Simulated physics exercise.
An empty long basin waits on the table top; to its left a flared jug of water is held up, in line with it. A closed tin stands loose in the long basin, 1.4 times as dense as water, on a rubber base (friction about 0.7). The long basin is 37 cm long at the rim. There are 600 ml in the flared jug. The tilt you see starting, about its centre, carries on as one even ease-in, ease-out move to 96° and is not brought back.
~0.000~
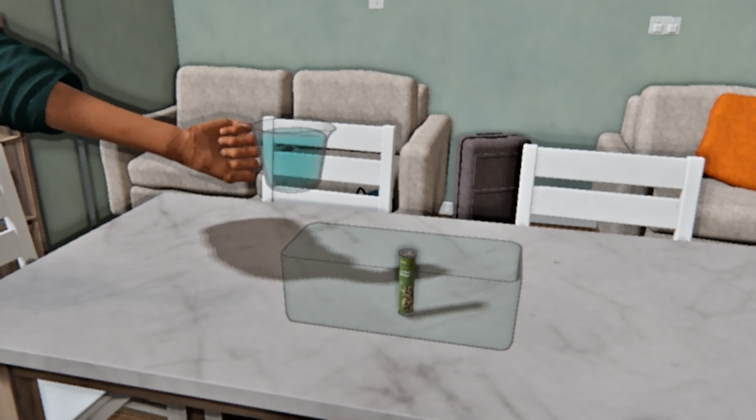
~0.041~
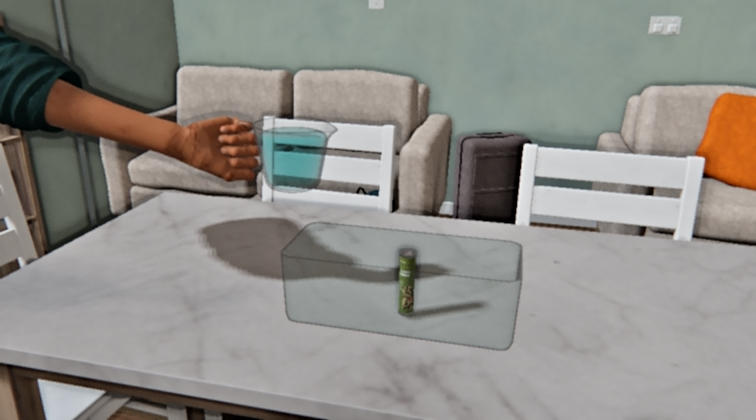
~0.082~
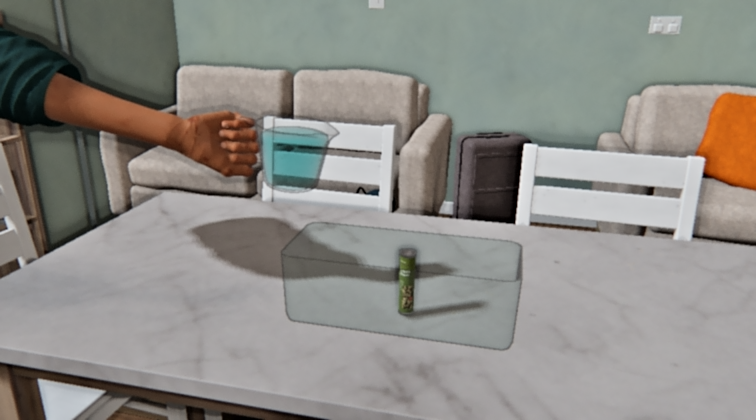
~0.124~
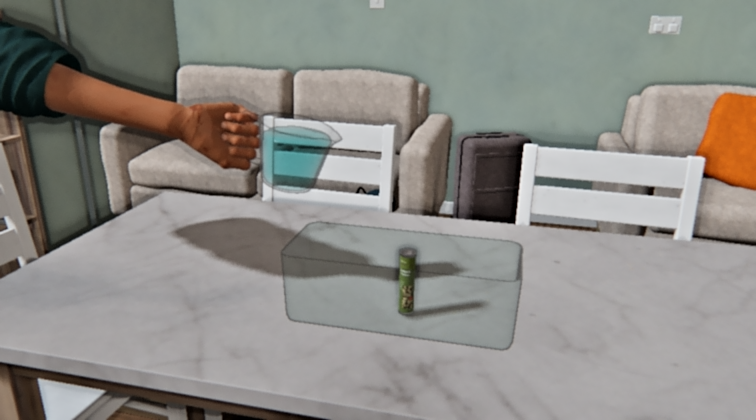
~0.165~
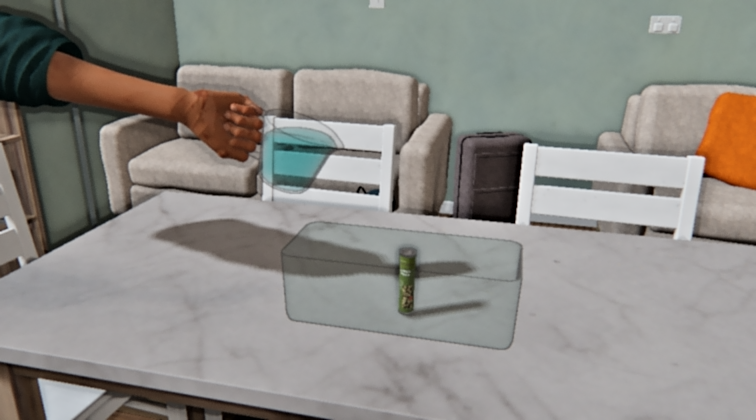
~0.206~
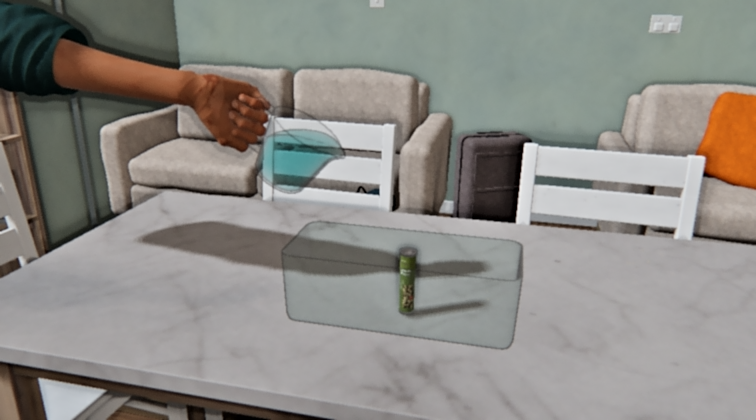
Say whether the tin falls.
The tin remains upright.
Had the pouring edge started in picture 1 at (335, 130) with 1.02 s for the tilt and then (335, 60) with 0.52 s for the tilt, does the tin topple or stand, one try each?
First it keeps standing; then it topples.
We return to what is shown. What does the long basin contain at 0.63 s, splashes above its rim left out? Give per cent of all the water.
About 78 per cent.
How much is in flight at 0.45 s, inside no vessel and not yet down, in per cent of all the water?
Near 34 in a hundred.
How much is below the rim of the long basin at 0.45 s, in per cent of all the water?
Near 24 in a hundred.
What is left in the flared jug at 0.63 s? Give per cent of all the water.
Near 10 in a hundred.
By 0.45 s the tilt is 92° and 42 per cent is still to pour; the tin stands where it began.
By 0.63 s the tilt is 96° and 9 per cent is still to pour; the tin stands where it began.
By 0.82 s the tilt is 96° and 1 per cent is still to pour; the tin stands where it began.
By 1.02 s the tilt is 96° and 0 per cent is still to pour; the tin stands where it began.
At rest the tin stands where it began.
